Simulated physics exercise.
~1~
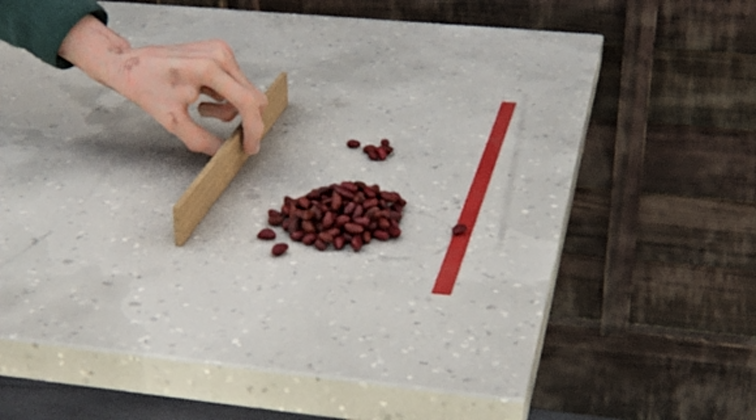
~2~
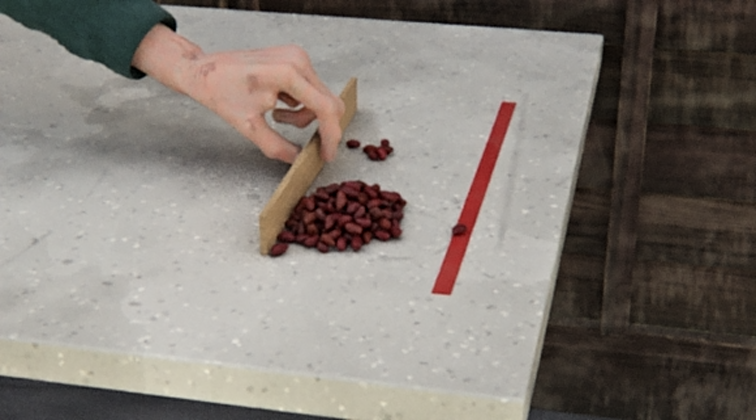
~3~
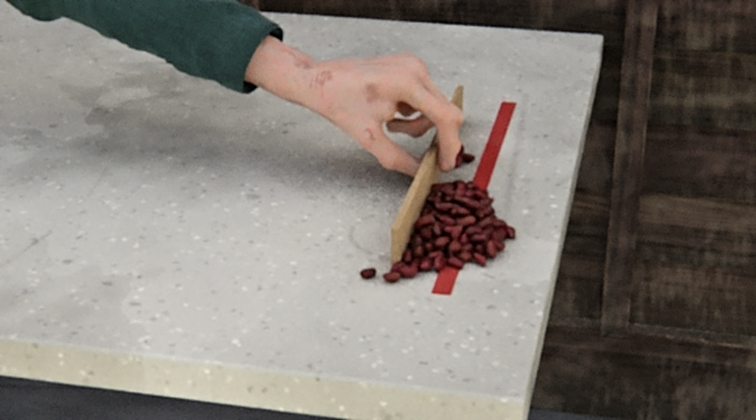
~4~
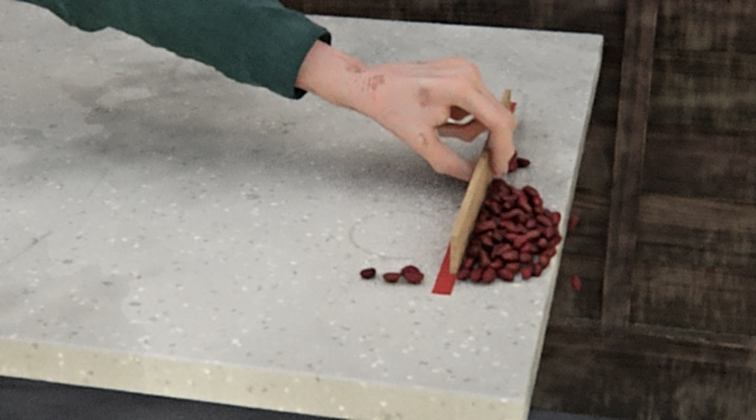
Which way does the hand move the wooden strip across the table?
The hand moves the strip to the right, towards the red tape near the table's edge.
